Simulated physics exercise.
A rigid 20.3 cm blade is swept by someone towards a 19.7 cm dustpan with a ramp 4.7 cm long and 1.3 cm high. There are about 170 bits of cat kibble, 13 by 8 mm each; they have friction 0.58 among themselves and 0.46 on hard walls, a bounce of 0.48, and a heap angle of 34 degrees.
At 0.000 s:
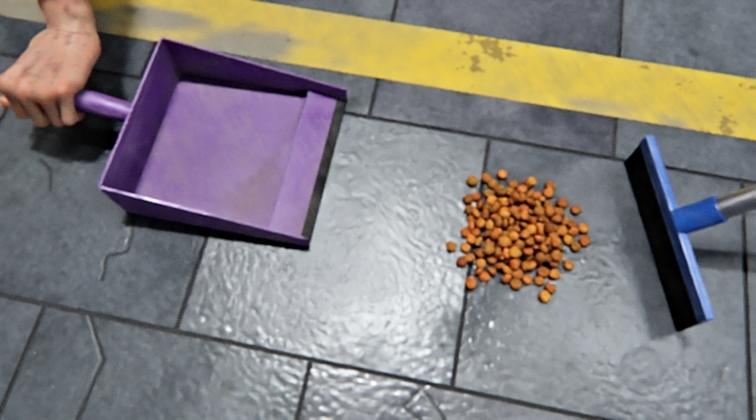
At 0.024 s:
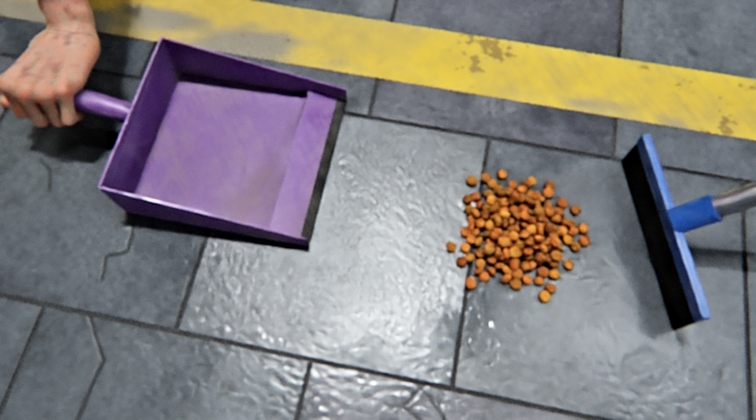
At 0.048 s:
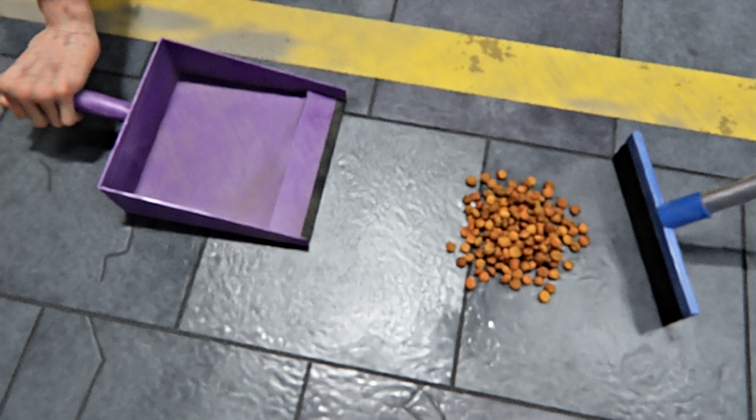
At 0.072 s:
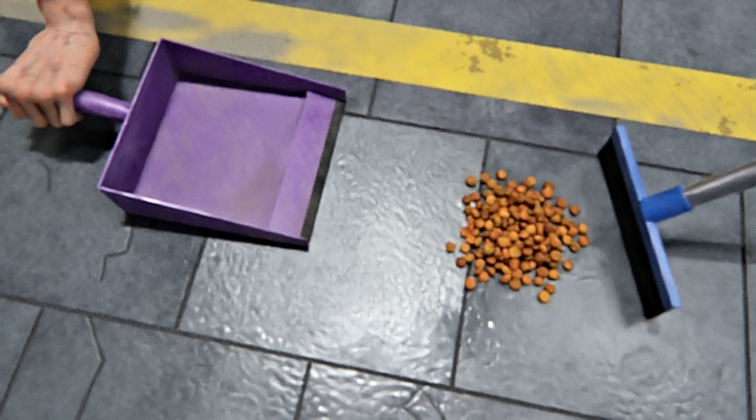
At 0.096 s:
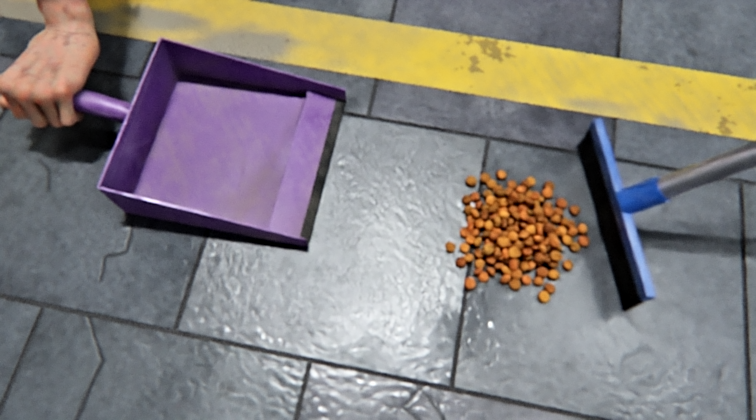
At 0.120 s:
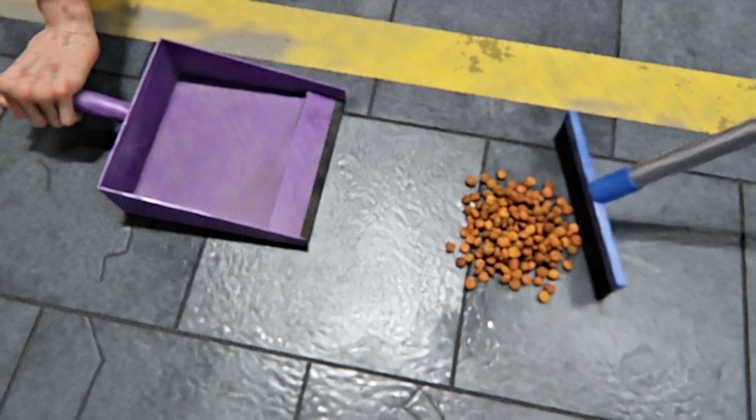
On a grey tiled floor with a yellow stripe, a hand at the left holds a purple dustpan still, with a heap of orange-brown kibble to its right. A blue-and-black blade on a metal handle slides leftward from the right, closing the gap until it touches the heap's right edge.
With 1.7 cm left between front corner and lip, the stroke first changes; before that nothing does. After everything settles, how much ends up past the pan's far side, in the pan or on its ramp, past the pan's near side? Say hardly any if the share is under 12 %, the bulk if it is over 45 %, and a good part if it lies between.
Outcome: Past the pan's far side: My money's on a low share. In the pan or on its ramp: My money's on a medium-sized share. Past the pan's near side: My money's on a medium-sized share.
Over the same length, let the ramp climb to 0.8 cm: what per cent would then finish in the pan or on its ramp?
Then around 35 percent, ramp counted.
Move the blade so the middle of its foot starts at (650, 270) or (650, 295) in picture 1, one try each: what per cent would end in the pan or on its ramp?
Roughly 35 % and 40 %.
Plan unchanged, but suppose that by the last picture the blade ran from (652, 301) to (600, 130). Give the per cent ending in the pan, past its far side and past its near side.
Pan 5, far 0, near 25.
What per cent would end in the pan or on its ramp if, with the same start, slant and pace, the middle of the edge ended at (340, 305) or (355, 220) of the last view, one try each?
Around 15 per cent, and around 35 per cent.
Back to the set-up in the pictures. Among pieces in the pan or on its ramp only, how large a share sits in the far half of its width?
Something like 50 in a hundred.
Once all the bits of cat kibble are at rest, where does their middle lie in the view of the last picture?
Approximately (325, 213) in the last picture.
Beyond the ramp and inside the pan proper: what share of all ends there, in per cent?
It comes to some 10 per cent.
After 0.24 s, middle of the blade 15 cm from the lip; 0 % over the lip, far side 0 %, near side 15 %.
After 0.31 s, middle of the blade 7 cm from the lip; 0 % over the lip, far side 0 %, near side 25 %.
After 0.53 s, middle of the blade 5 cm from the lip; 30 % over the lip, far side 0 %, near side 30 %.
At rest (1.2 s), far side 0 %, pan 30 %, near side 30 %, in front of the lip or behind the blade 35 %.
